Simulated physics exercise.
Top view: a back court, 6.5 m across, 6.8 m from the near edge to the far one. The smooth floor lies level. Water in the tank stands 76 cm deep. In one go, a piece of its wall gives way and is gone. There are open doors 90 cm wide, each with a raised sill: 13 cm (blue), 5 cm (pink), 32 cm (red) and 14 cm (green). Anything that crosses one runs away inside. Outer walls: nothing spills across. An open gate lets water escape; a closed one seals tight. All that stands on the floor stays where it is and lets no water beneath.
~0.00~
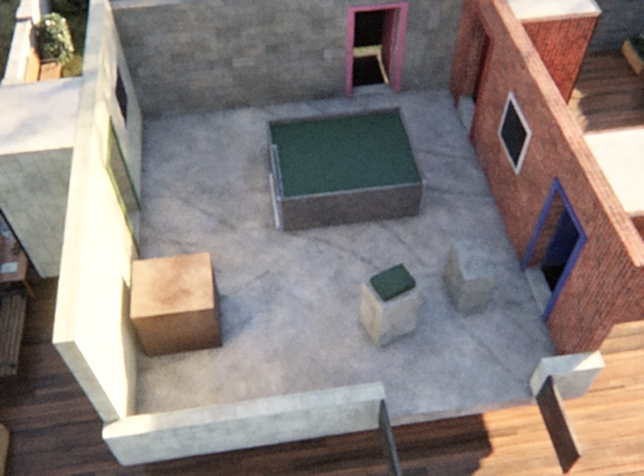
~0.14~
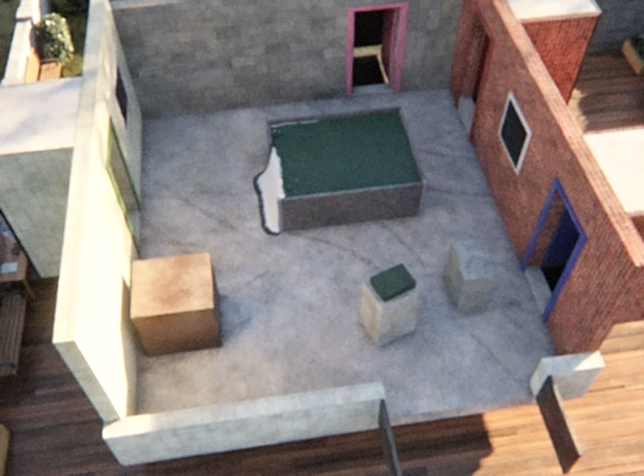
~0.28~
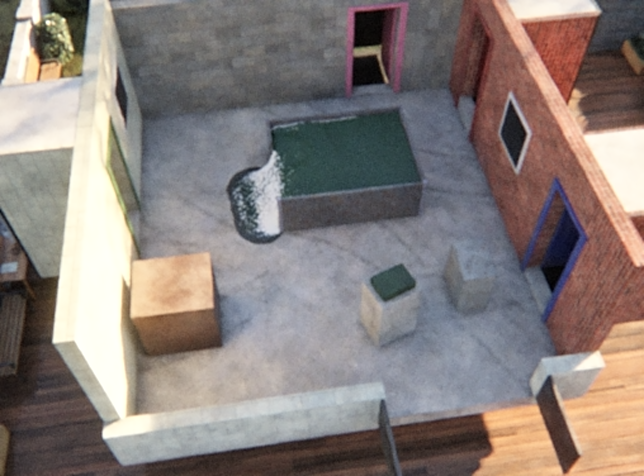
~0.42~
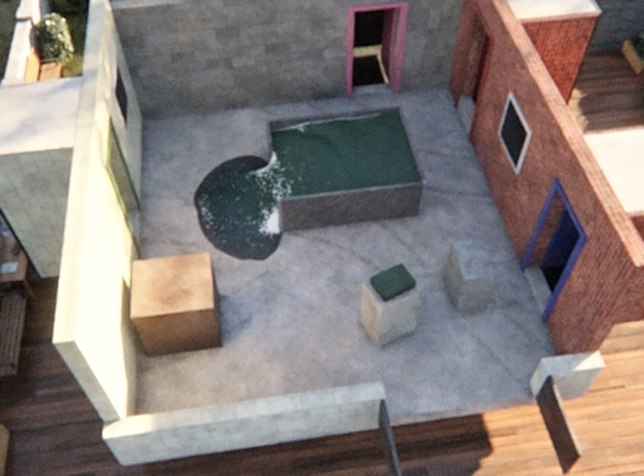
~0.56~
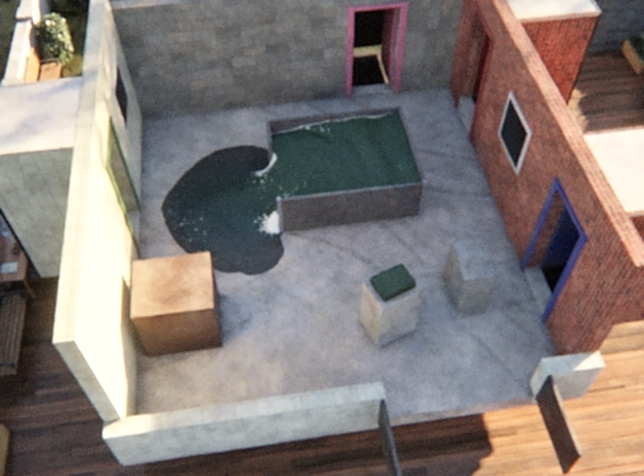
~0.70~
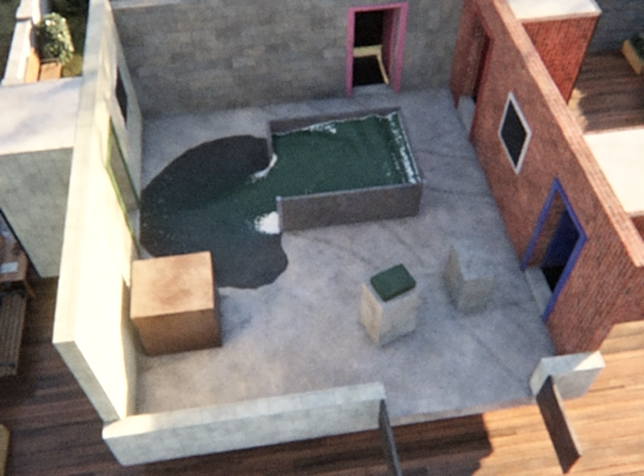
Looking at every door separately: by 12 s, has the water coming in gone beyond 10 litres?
Blue door - it has not. Pink door - it has. Red door - it has not. Green door - it has.
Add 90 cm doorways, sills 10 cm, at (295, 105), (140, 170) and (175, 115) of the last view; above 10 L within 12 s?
In sequence the answers are less than that, more than that and more than that.
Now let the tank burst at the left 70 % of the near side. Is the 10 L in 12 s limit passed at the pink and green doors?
Pink: Beyond limit; green: Within limit.
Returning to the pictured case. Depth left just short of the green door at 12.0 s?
I'd say close to 8.0 cm.
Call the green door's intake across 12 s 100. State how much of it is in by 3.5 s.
I'd put it at about 85 per cent by that point.
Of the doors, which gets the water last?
The blue door.
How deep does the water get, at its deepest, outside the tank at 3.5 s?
Roughly 28 cm.
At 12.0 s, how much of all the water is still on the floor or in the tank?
Around 78 percent of the water.
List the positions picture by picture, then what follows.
In the first picture, the tank at (343, 154) is whole and still, 76 cm deep.
In the second picture, water pours out at (278, 190) and has run 0.7 m, to (263, 175); typically 9 cm deep outside, 76 cm at the tank's back.
In the third picture, the front is at (240, 175), 1.0 m from the gap at (278, 192); 1.1 m2 of floor is under water; 76 cm left at the back of the tank.
In the fourth picture, the front is at (200, 194), 1.5 m from the gap at (278, 194); 2.6 m2 of floor is under water; 76 cm left at the back of the tank.
In the fifth picture, the front is at (167, 205), 2.0 m from the gap at (278, 194); 4.4 m2 of floor is under water; 75 cm left at the back of the tank.
In the sixth picture, water pours out at (278, 194) and has run 2.6 m, to (141, 198); typically 6 cm deep outside, 68 cm at the tank's back.
After 1.4 s water covers 25 % of the floor and is deepest (41 cm) near (271, 210); blue door not reached, pink door not reached, red door not reached, green door 33 cm at the sill, 101 L in.
After 2.2 s water covers 30 % of the floor and is deepest (42 cm) near (140, 258); blue door not reached, pink door not reached, red door not reached, green door 39 cm at the sill, 244 L in.
After 3.5 s water covers 45 % of the floor and is deepest (28 cm) near (143, 130); blue door not reached, pink door not reached, red door not reached, green door 27 cm at the sill, 406 L in.
After 7.0 s water covers 90 % of the floor and is deepest (18 cm) near (434, 111); blue door 2 cm at the sill, 0 L in, pink door 4 cm at the sill, 0 L in, red door 15 cm at the sill, 0 L in, green door 15 cm at the sill, 477 L in.
After 12.0 s water covers 95 % of the floor and is deepest (11 cm) near (559, 377); blue door 9 cm at the sill, 0 L in, pink door 10 cm at the sill, 59 L in, red door 10 cm at the sill, 0 L in, green door 8 cm at the sill, 479 L in.
